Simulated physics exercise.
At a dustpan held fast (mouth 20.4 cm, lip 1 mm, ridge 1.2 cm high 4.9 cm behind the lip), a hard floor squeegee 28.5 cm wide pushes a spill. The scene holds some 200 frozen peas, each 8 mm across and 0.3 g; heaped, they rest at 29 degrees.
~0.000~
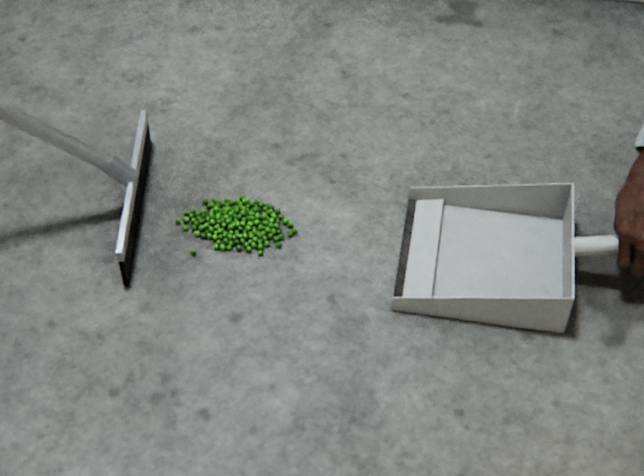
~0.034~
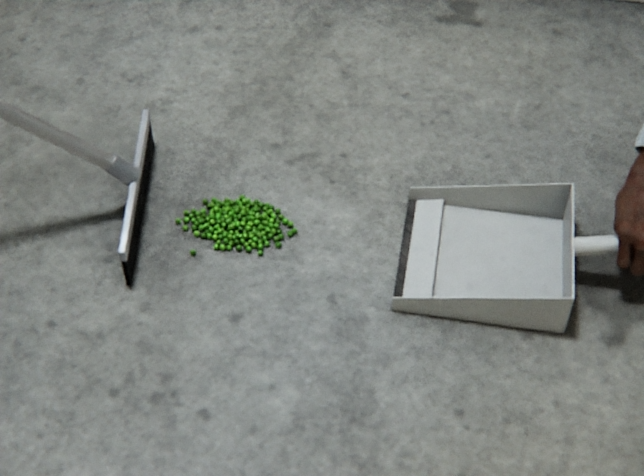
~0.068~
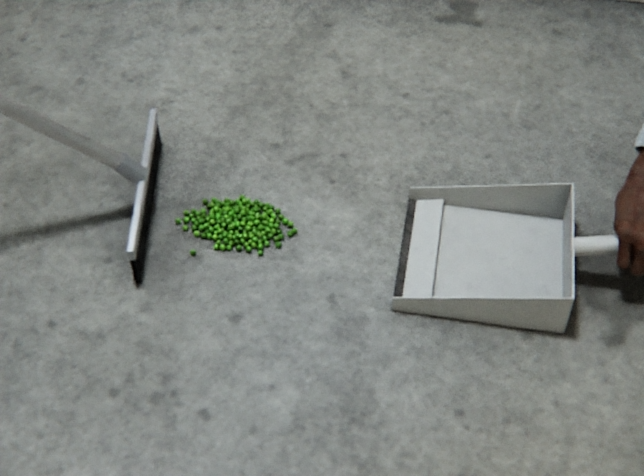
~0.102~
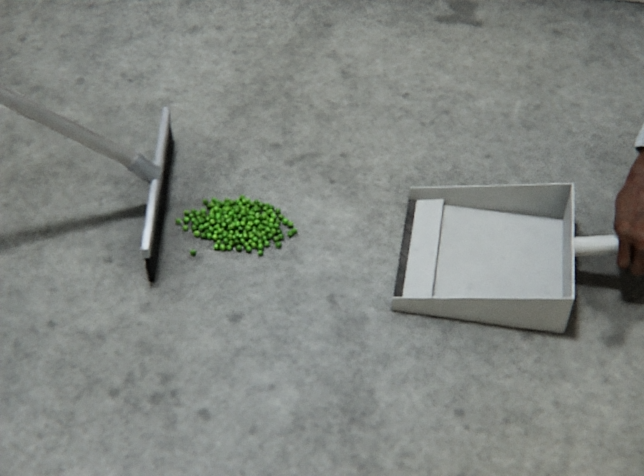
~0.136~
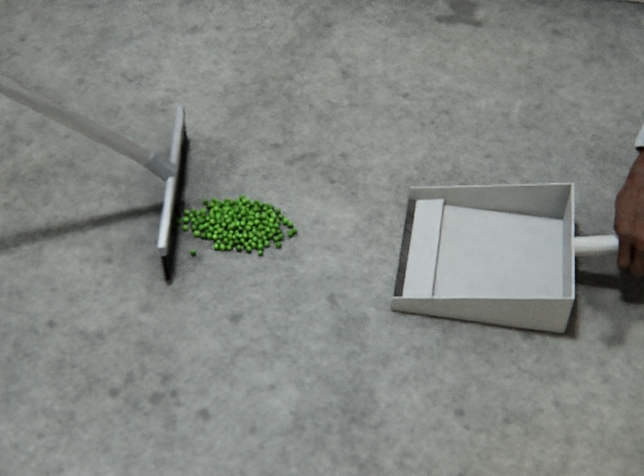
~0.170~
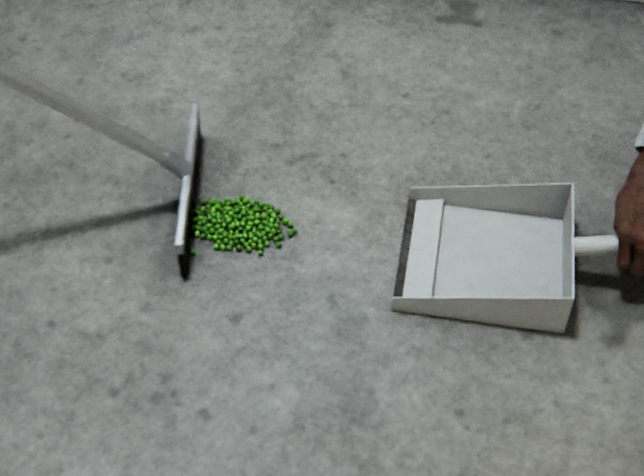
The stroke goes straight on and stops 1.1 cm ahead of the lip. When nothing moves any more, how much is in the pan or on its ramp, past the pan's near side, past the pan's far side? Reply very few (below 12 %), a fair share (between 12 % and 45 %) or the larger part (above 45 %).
Pan - a fair share; near side - very few; far side - a fair share.
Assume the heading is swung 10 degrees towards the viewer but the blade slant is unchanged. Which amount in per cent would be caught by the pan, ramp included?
Roughly 30 per cent.
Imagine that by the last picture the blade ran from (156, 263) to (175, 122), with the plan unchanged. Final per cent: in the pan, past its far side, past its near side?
Pan 15; far 15; near 0.
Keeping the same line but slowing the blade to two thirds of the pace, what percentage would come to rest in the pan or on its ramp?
I'd put it at close to 25 per cent.
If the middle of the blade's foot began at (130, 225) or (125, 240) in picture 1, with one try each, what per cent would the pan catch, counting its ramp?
25 and 25 per cent, roughly.
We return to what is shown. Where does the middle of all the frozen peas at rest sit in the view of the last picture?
Est. centre at rest: (416, 210) px.
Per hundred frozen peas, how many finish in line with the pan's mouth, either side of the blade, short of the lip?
Some 30 per cent of them end up there.
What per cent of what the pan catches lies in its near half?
10 per cent.
After 0.40 s, middle of the blade 17 cm from the lip; 0 % over the lip, far side 10 %, near side 0 %.
After 0.55 s, middle of the blade 8 cm from the lip; 0 % over the lip, far side 30 %, near side 0 %.
After 0.82 s, middle of the blade 4 cm from the lip; 30 % over the lip, far side 40 %, near side 5 %.
In the end, at 1.6 s, pan 25 %, near side 5 %, far side 40 %, in front of the lip or behind the blade 30 %.
